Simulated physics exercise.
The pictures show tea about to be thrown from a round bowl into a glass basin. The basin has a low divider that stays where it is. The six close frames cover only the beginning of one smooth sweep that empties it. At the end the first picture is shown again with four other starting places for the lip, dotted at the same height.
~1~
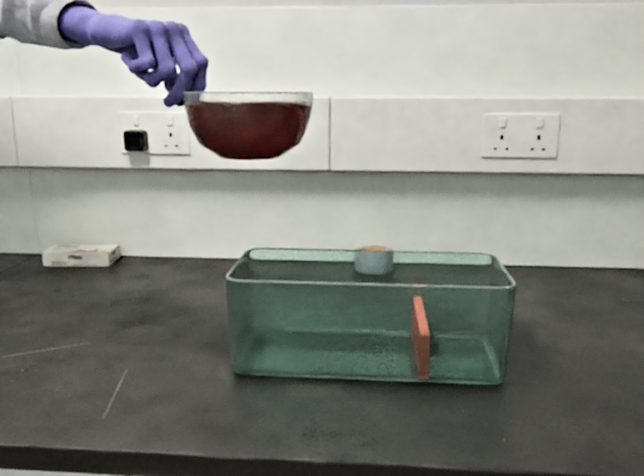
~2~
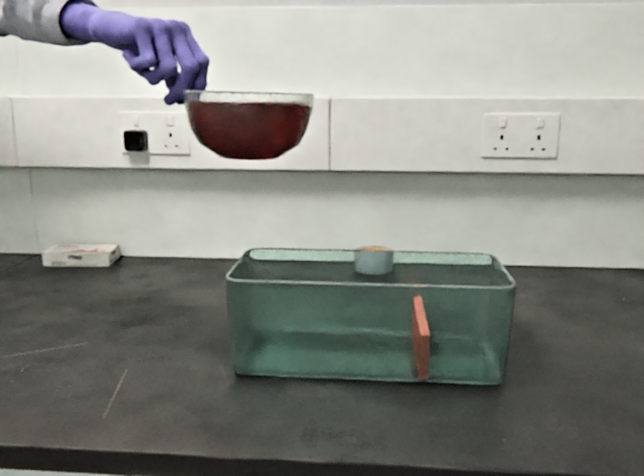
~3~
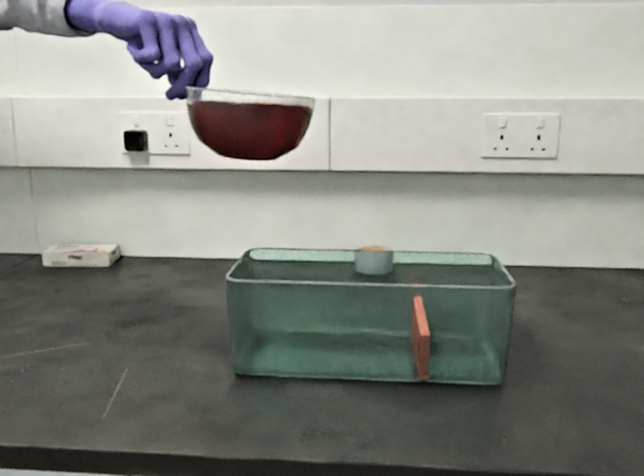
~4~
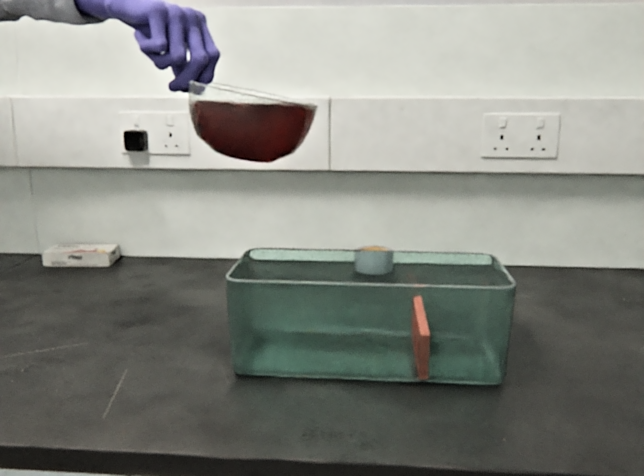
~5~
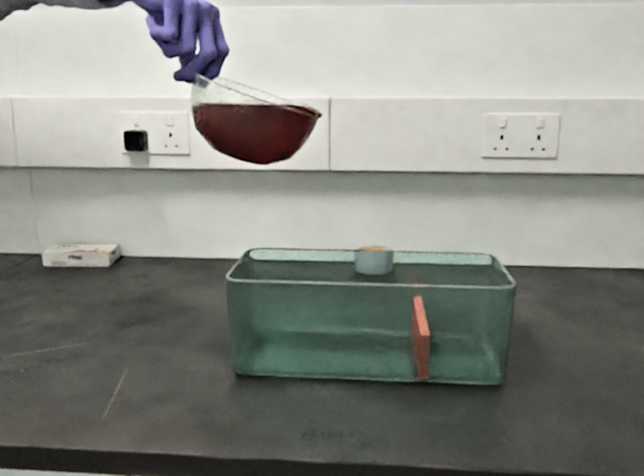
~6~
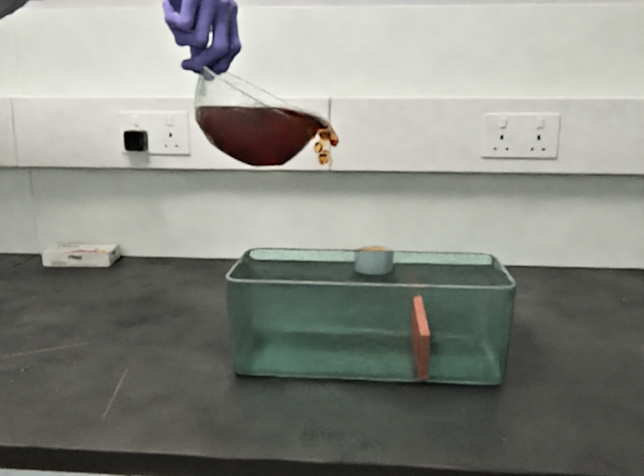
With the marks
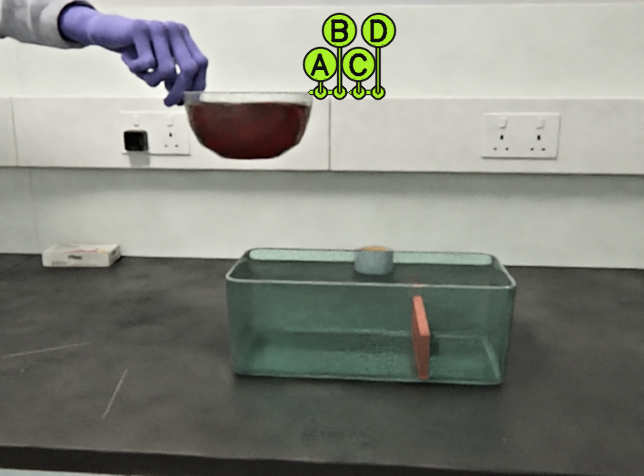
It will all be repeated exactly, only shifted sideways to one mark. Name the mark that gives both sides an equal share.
Place C.
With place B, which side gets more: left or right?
The left side.
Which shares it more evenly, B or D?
D.
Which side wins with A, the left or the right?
The left one.
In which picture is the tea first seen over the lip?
Picture 5.
On the marked copy, A at (320, 92); B at (339, 92); C at (358, 92); D at (378, 92).
Choosing A, about 97 % ends left of the wall and 2 % right of it.
Choosing B, about 80 % ends left of the wall and 19 % right of it.
Choosing C, about 50 % ends left of the wall and 49 % right of it.
Choosing D, about 29 % ends left of the wall and 70 % right of it.
